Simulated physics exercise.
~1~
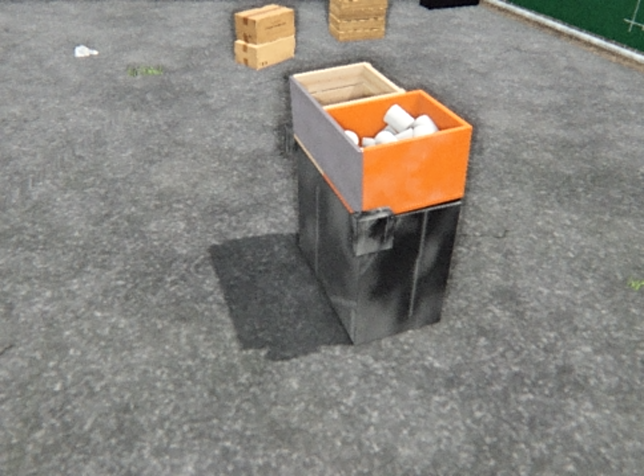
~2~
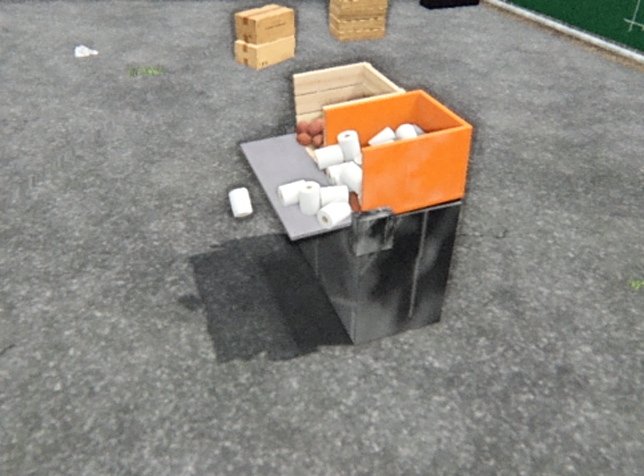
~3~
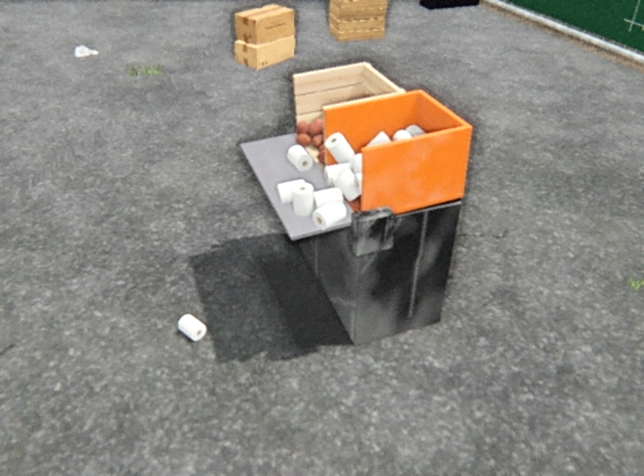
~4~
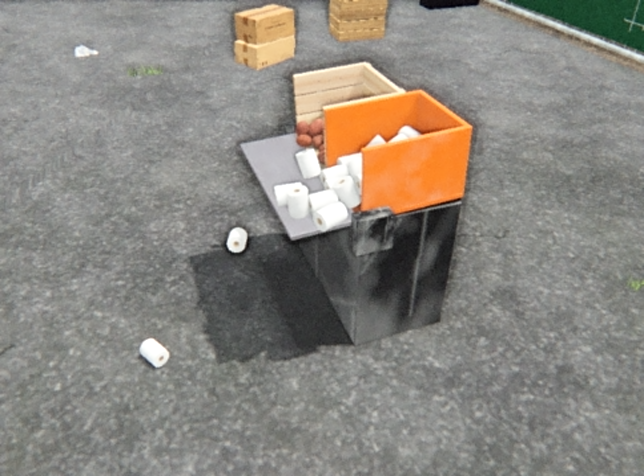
Grey flap dropping open on an orange hopper and a wooden one, white paper rolls spilling onto it, two falling to the ground.
